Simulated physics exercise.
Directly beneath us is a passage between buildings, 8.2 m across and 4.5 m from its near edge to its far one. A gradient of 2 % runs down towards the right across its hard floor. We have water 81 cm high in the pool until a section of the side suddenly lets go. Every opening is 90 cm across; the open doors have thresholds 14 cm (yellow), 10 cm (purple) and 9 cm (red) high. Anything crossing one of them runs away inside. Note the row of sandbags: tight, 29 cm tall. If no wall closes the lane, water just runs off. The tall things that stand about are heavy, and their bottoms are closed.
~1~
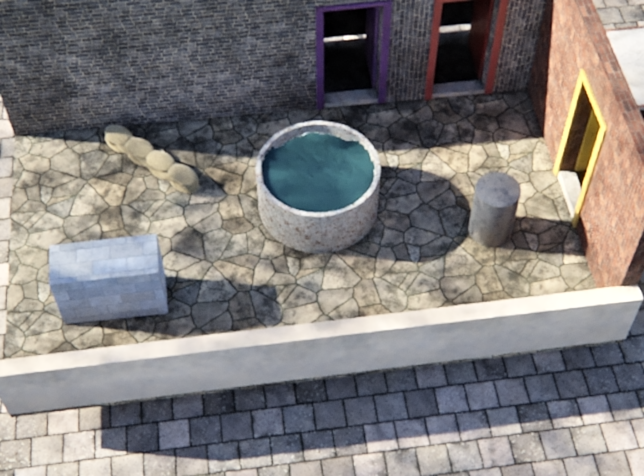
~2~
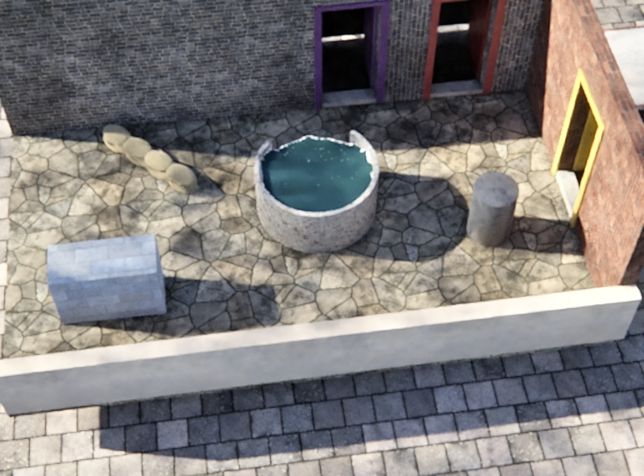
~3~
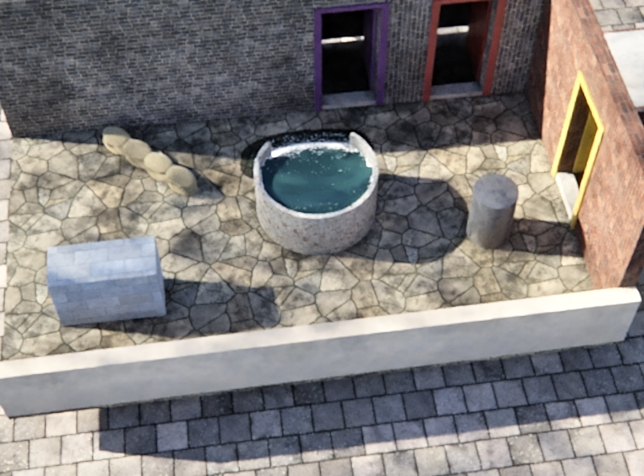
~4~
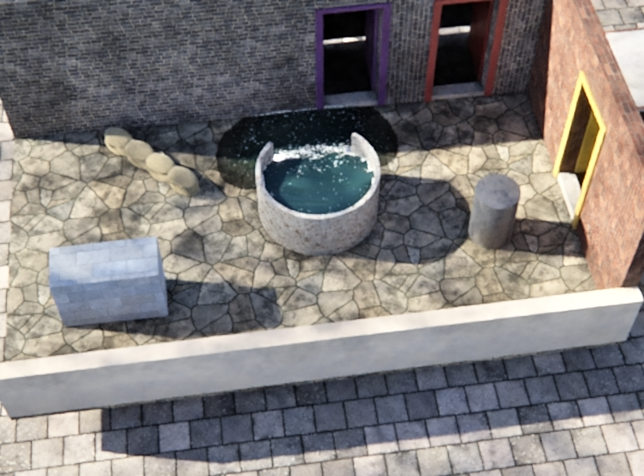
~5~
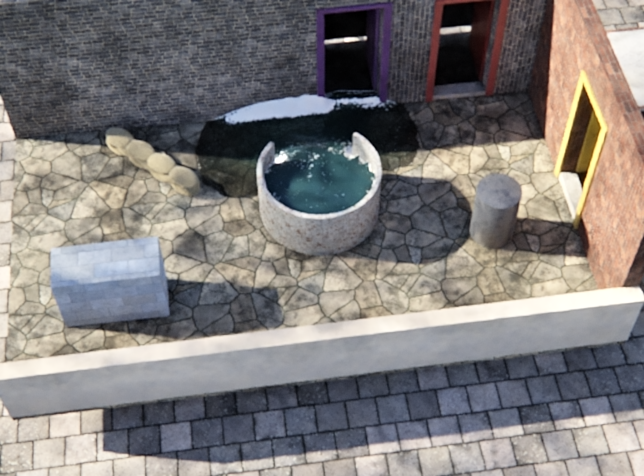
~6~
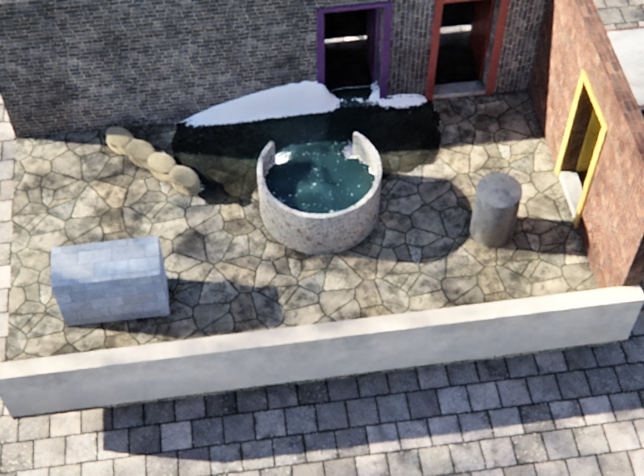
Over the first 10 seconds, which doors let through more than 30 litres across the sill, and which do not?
Sorted by door: Yellow door lets through less or equal, purple door lets through more, red door lets through less or equal.
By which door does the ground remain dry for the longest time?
Yellow.
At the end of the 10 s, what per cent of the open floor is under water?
70 %.
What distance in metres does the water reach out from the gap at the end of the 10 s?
Distance: Approx. 5.2 m.
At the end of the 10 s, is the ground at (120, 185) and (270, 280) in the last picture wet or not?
Not yet touched, then awash.
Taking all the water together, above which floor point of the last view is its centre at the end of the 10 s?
Roughly (405, 218) in the last picture.
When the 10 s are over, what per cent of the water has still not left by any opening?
80 %.
A moment later water covers 20 % of the floor and is deepest (42 cm) near (301, 121); yellow door not reached, purple door 32 cm at the sill, 134 L in, red door 8 cm at the sill, 0 L in.
Soon after water covers 30 % of the floor and is deepest (36 cm) near (134, 137); yellow door not reached, purple door 23 cm at the sill, 222 L in, red door 8 cm at the sill, 0 L in.
Next water covers 40 % of the floor and is deepest (22 cm) near (223, 120); yellow door 9 cm at the sill, 0 L in, purple door 15 cm at the sill, 265 L in, red door 6 cm at the sill, 0 L in.
Later on water covers 60 % of the floor and is deepest (16 cm) near (600, 308); yellow door 7 cm at the sill, 0 L in, purple door 8 cm at the sill, 275 L in, red door 7 cm at the sill, 1 L in.
At the end water covers 70 % of the floor and is deepest (11 cm) near (603, 319); yellow door 7 cm at the sill, 0 L in, purple door 6 cm at the sill, 275 L in, red door 7 cm at the sill, 1 L in.
